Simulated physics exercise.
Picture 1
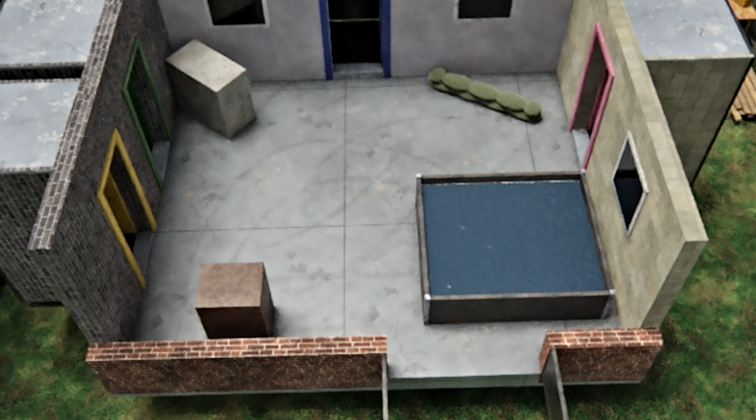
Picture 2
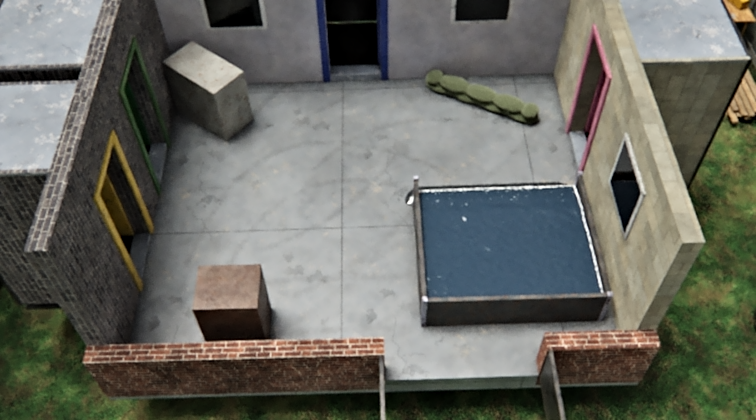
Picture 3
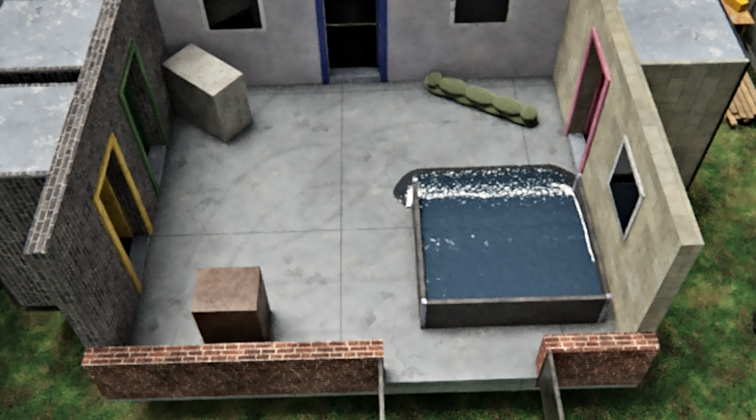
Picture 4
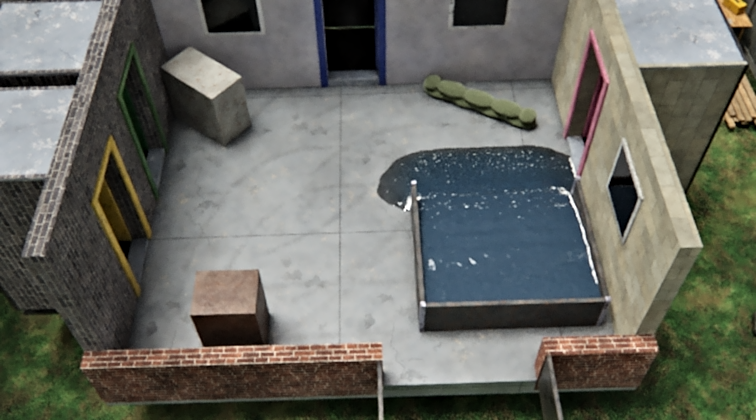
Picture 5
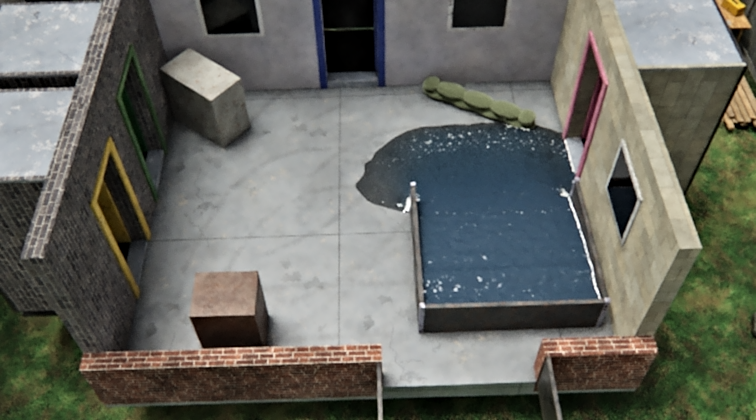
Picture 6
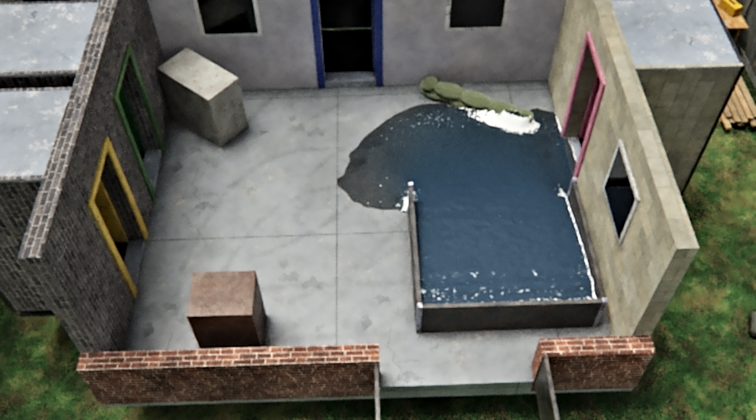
A walled yard with a large tank of dark water sat still at first, then the water poured out over the tank's far side and spread across the grey floor, reaching the green hedge.
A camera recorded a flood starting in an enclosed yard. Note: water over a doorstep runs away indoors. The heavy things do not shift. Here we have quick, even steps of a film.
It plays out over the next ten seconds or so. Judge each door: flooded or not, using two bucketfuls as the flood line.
The yellow door is flooded. The green door is not flooded. The pink door is flooded. The blue door is flooded.
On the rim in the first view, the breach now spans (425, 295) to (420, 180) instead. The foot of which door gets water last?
The one in pink.
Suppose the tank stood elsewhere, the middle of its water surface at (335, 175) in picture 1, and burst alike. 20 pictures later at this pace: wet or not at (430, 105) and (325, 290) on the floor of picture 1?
The first spot is swamped, the second spared.
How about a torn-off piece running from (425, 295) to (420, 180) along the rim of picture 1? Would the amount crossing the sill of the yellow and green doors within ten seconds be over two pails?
Verdict - yellow door breaks the limit, green door breaks the limit.
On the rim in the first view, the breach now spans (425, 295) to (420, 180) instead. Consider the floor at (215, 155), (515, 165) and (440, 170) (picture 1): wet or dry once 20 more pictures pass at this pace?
Going in your order, I'd say drenched, then still bare, then still bare.
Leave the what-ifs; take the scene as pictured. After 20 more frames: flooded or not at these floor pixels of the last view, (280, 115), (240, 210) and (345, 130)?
In turn, the points end up soaked, high and dry and soaked.
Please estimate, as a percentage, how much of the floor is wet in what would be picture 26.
Around 45 percent.
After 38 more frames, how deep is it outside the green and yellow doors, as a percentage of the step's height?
The first comes to about 70 percent, the second to about 240 percent.
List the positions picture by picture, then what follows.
The first frame shows the water tank at (509, 235) is whole and still.
In the second frame, the front is at (409, 202), out from the gap on the water tank's far side.
In the third frame, the front is at (400, 189), out from the gap on the water tank's far side.
In the fourth frame, the front is at (390, 175), out from the gap on the water tank's far side.
In the fifth frame, water pours out on the water tank's far side and has run to (388, 149).
In the sixth frame, water pours out on the water tank's far side and has run to (422, 109).
A moment on, water covers 35 % of the floor; the yellow door not reached, the green door not reached, the pink door under two buckets in, the blue door wet at the sill, nothing in.
Next, water covers 40 % of the floor; the yellow door not reached, the green door not reached, the pink door over two buckets in, the blue door over two buckets in.
Then, water covers 45 % of the floor; the yellow door not reached, the green door wet at the sill, nothing in, the pink door over two buckets in, the blue door over two buckets in.
Later, water covers 75 % of the floor; the yellow door under two buckets in, the green door under two buckets in, the pink door far over two buckets in, the blue door far over two buckets in.
In the end, water covers 95 % of the floor; the yellow door far over two buckets in, the green door under two buckets in, the pink door far over two buckets in, the blue door far over two buckets in.
